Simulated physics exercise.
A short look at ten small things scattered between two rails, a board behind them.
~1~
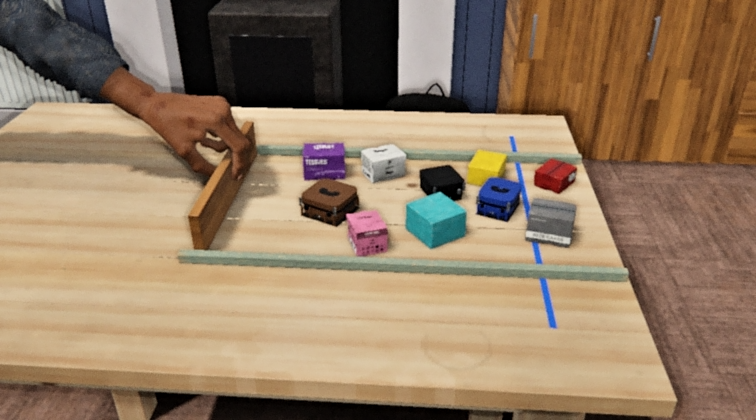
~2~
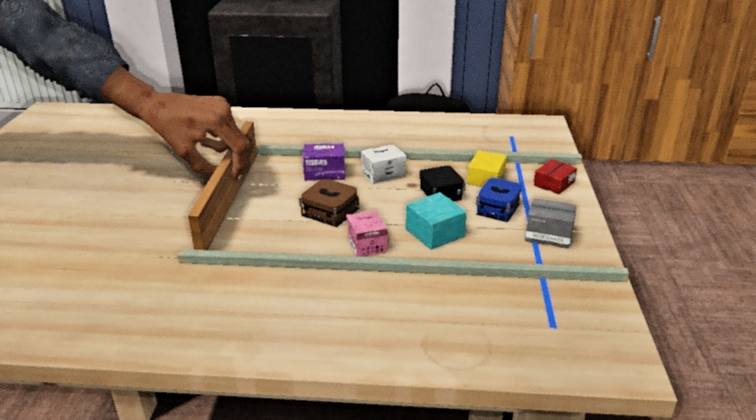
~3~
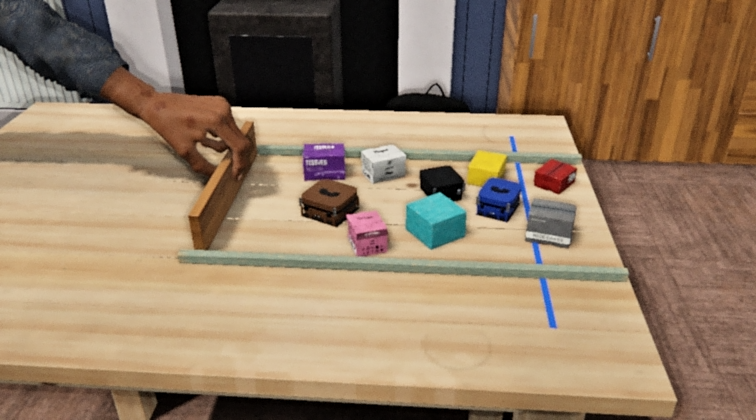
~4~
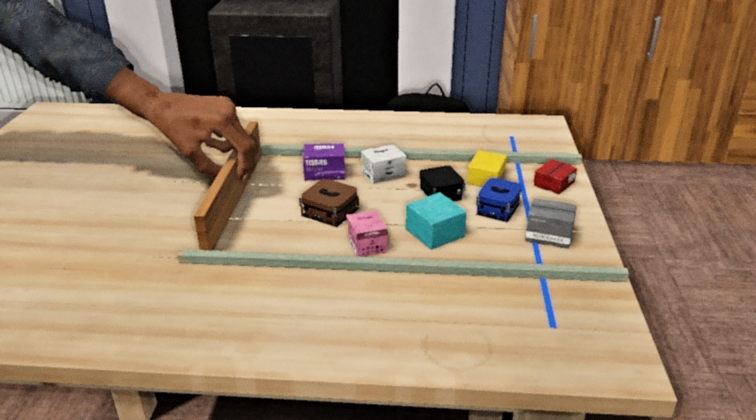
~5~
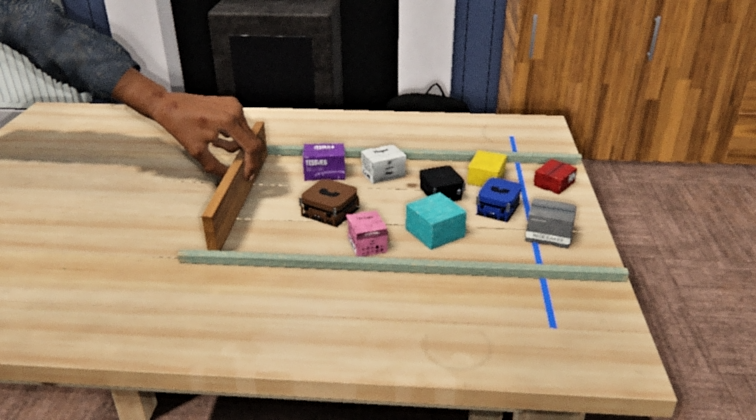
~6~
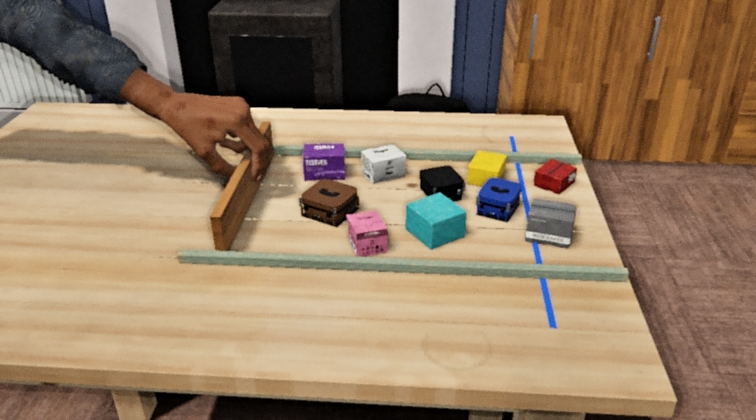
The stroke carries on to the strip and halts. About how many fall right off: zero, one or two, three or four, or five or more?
The number that fall off is three or four.
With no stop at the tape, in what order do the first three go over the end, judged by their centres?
In order: The red box, then the yellow block, then the grey box.
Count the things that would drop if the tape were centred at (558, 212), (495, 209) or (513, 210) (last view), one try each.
The counts: 6, 1 and 3.
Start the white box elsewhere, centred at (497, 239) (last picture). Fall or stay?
It does not fall.
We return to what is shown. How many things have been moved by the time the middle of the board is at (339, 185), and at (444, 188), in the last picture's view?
By then 3, and 9.
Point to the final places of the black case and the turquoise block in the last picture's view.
About (581, 188), and the other about (581, 228).
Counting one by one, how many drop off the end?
Exactly 3.
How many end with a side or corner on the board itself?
In contact: 3.
Soon after, none off yet; red box at rest near (555, 176); grey box at rest near (551, 223); blue case at rest near (499, 200).
In the end, the number that fall off is three or four; gone, yellow block, grey box and red box.
